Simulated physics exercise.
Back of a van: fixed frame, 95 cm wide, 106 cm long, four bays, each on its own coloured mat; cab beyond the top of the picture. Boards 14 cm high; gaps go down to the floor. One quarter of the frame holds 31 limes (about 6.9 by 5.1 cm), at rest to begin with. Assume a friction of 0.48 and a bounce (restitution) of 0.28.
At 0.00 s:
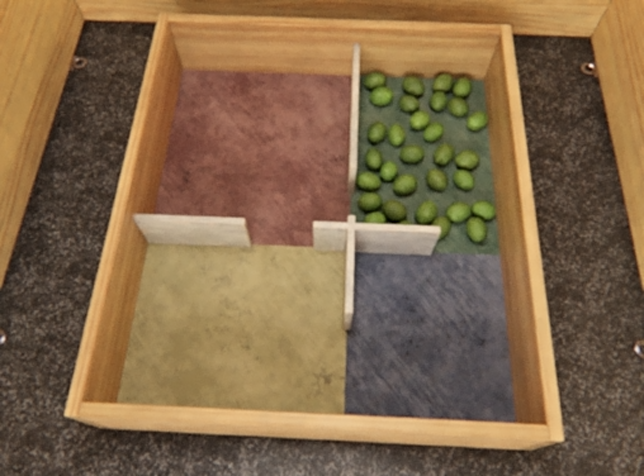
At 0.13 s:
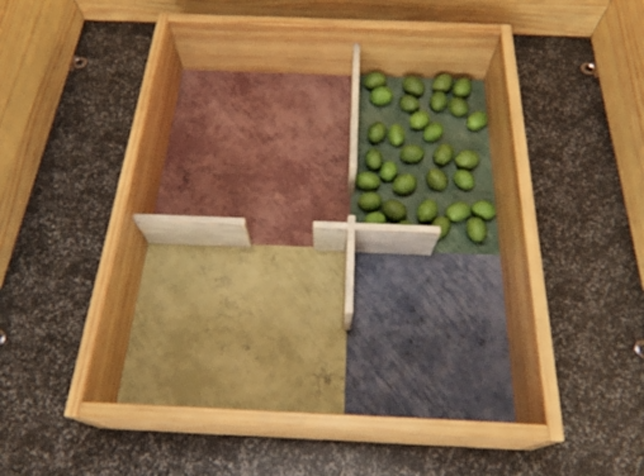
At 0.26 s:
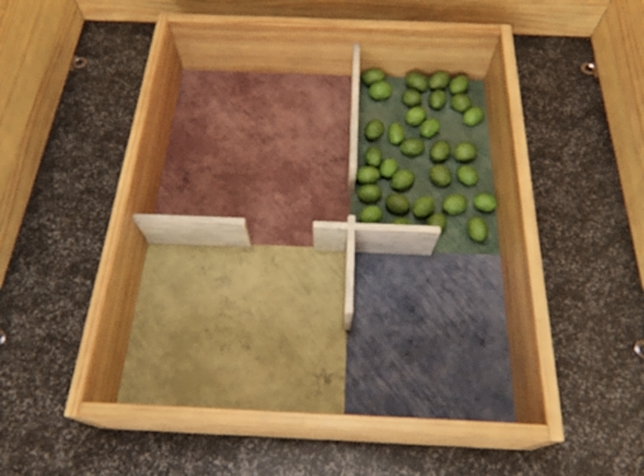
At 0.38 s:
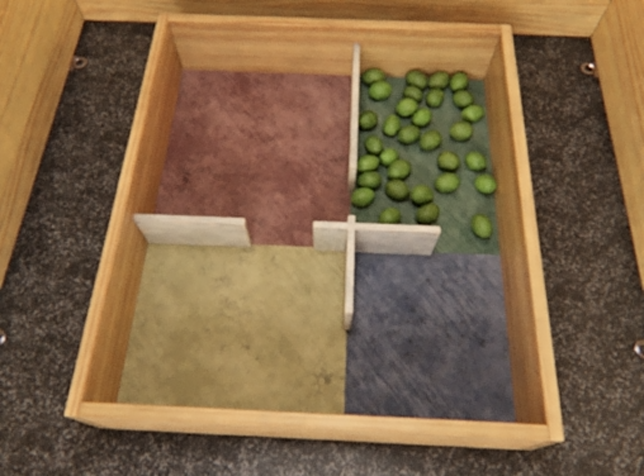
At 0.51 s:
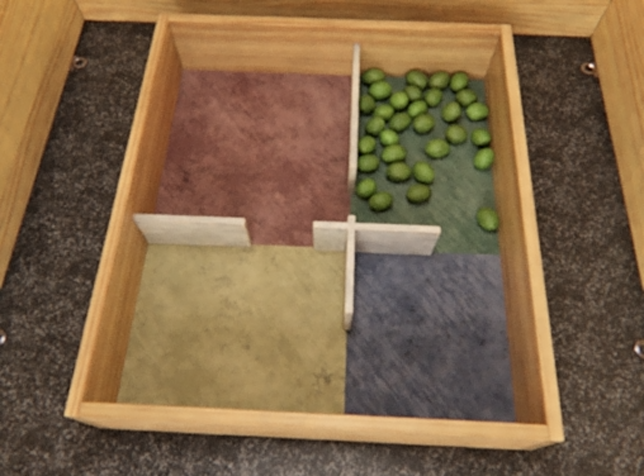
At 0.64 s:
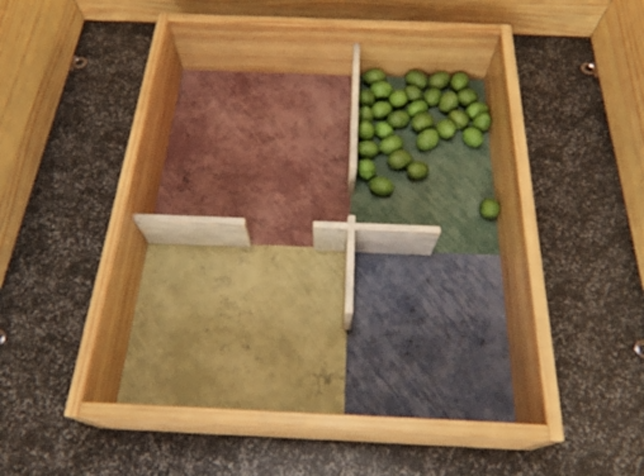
We see a wooden box divided into four coloured sections, with many small green fruits resting in the green section at upper right; then they shift upward and bunch toward its far end, one trailing near the right wall.
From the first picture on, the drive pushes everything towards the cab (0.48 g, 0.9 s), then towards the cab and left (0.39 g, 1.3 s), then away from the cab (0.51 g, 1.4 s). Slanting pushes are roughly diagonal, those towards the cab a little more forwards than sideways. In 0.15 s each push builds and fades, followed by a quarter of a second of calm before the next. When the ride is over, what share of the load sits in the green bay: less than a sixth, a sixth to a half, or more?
Between a sixth and a half.
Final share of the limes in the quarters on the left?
I'd say close to 10 per cent.
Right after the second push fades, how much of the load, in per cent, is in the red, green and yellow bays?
Per cent by then - red: 0, green: 100, yellow: 0.
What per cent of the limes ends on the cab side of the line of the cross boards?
Near enough 40 per cent, I'd say.
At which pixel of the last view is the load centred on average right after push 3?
The mean place is around (418, 307).
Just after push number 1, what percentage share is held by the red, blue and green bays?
Red at 0, blue at 0, green at 100 in a hundred.
After push 1 (1.14 s), 31 in the green bay.
After push 2 (2.69 s), 31 in the green bay.
After push 3 (4.34 s), 2 in the red bay, 17 in the blue bay, 11 in the green bay and 1 in the yellow bay.
Final count (at 5.52 s), 2 in the red bay, 16 in the blue bay, 11 in the green bay and 2 in the yellow bay. Asked share, 11 of 31, 35 per cent.
